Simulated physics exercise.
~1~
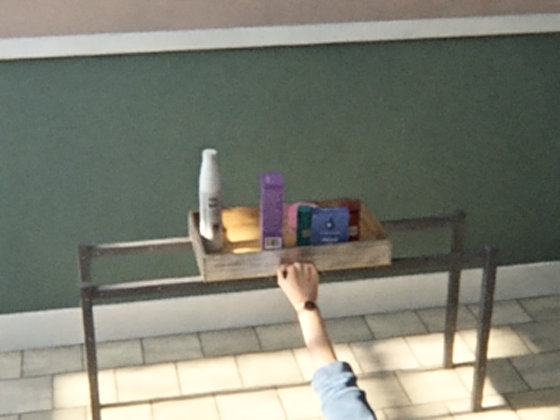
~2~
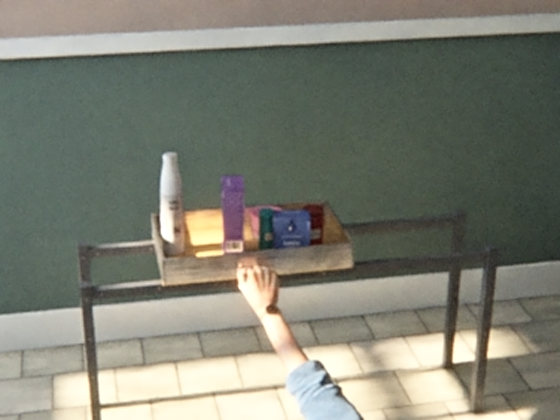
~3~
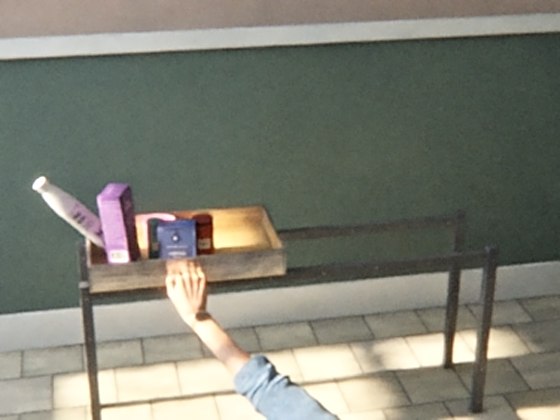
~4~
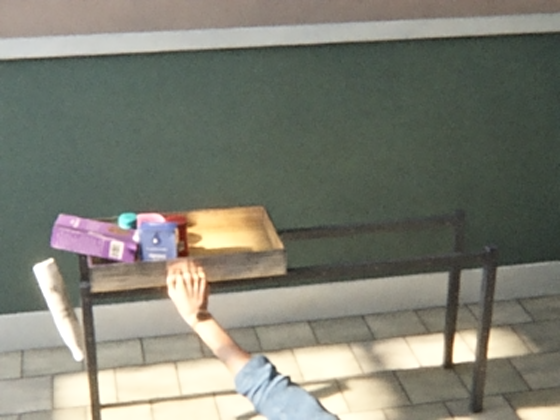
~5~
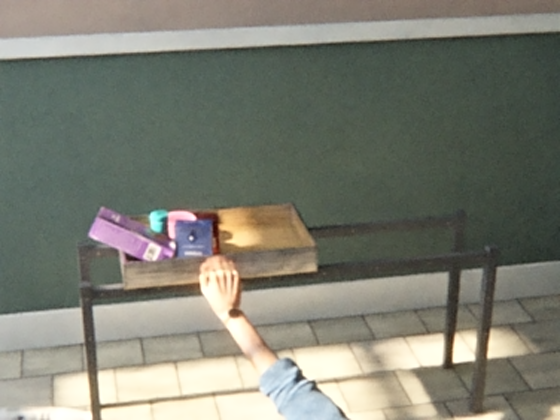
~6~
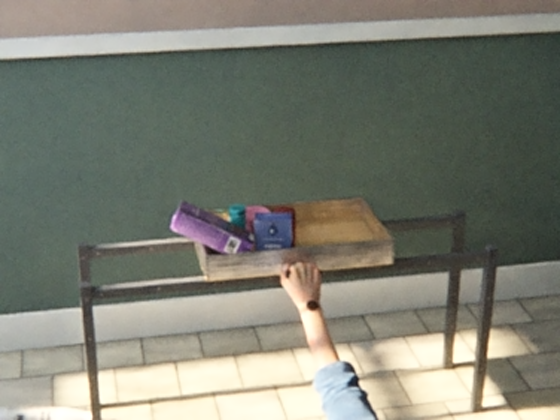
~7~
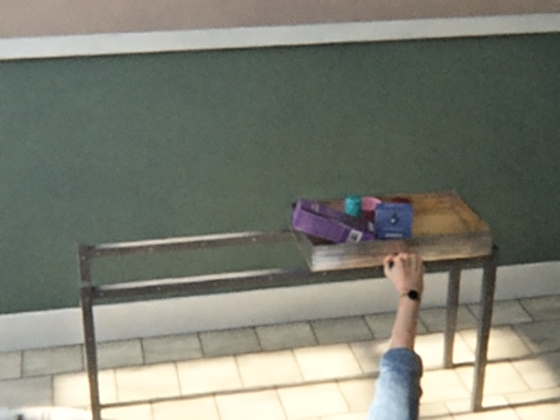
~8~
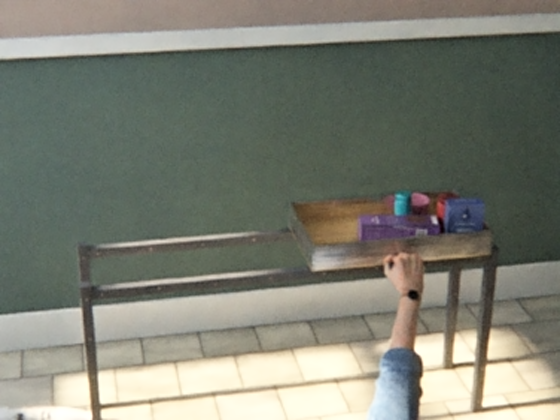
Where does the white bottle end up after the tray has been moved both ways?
The white bottle ends up off the tray, down on the floor at the left, having gone over the tray's left end.
We see a hand slide a wooden tray of containers left along a metal frame, where the white bottle tips off the end and the purple carton falls over inside. The hand then moves the tray to the right end, the carton still lying among the upright items.
